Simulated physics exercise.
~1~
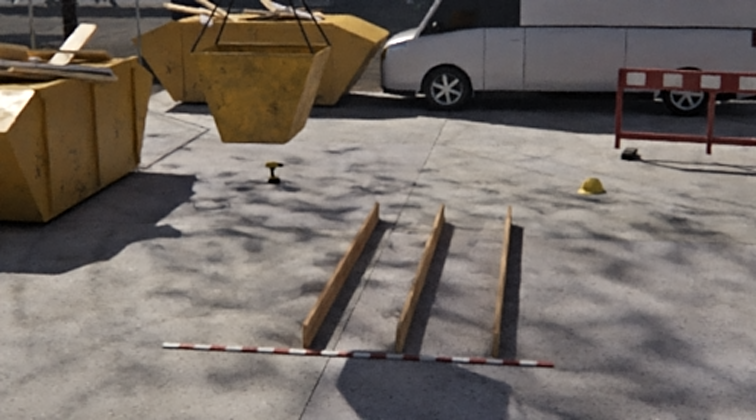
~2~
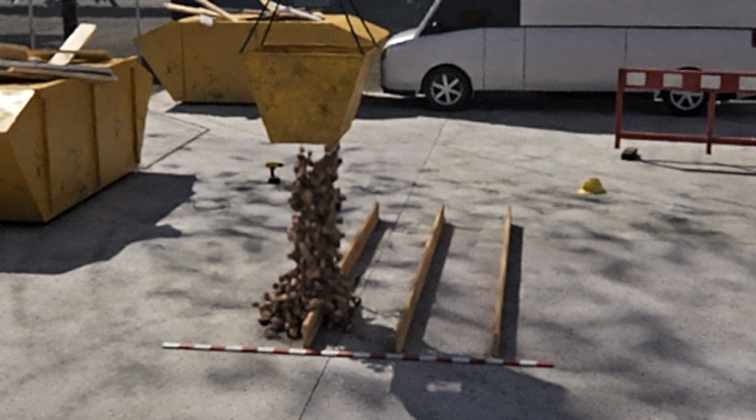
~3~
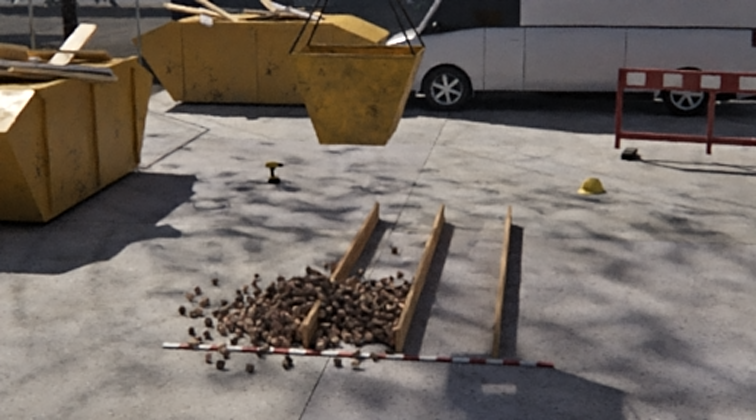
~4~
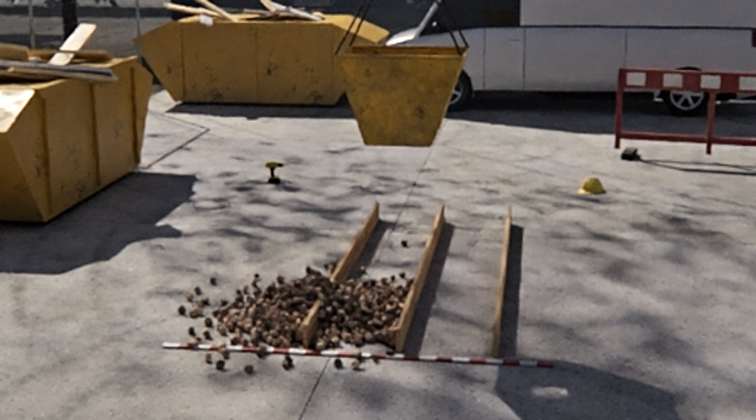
Yellow skip drifting right and dumping brown stones, which settle left of three boards and in the left bay, the right bay staying empty.
